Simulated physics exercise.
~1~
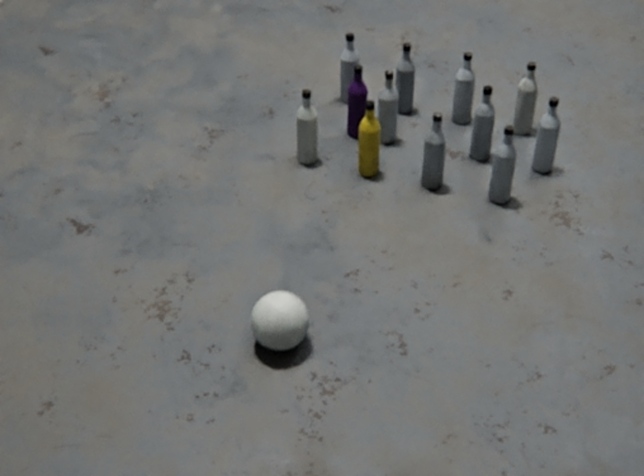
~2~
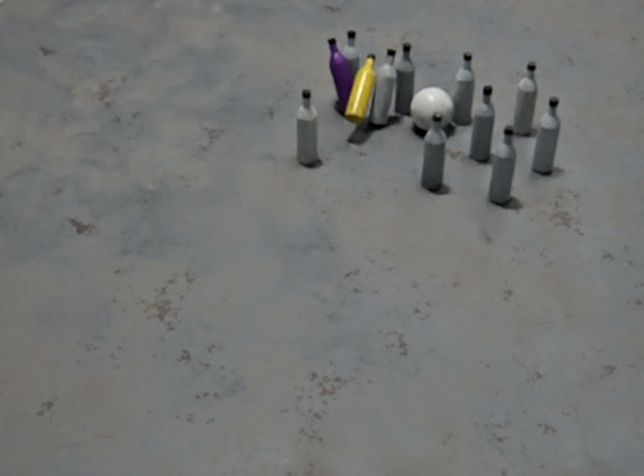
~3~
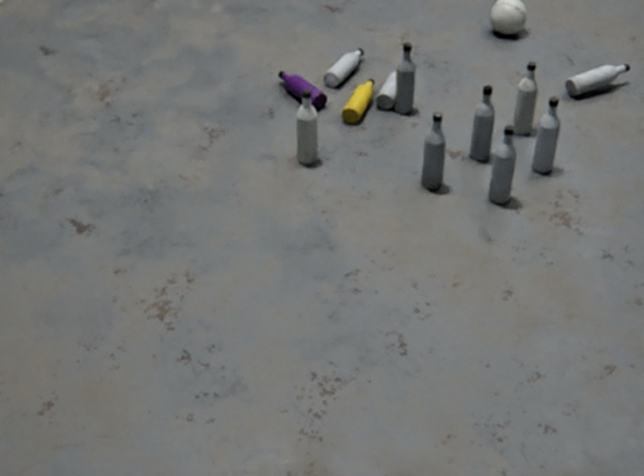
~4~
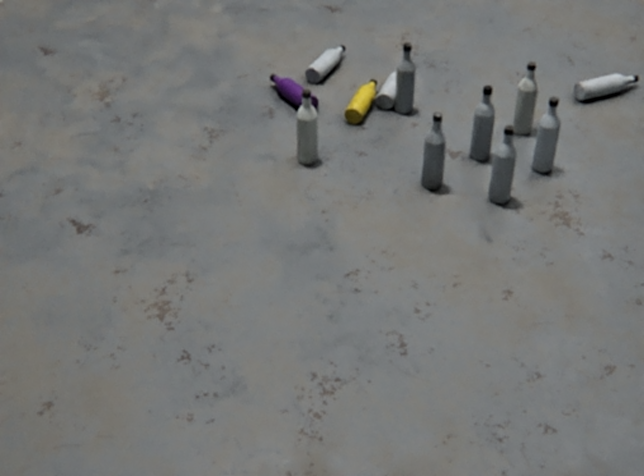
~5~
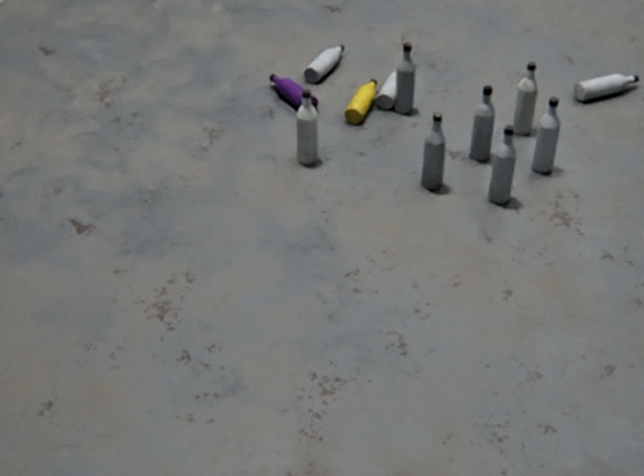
A white ball rolled away across the grey floor into a group of standing bottles, tipping the yellow and purple ones, then knocked over a few pale ones and rolled out of view, leaving the fallen bottles lying still while the others stood.
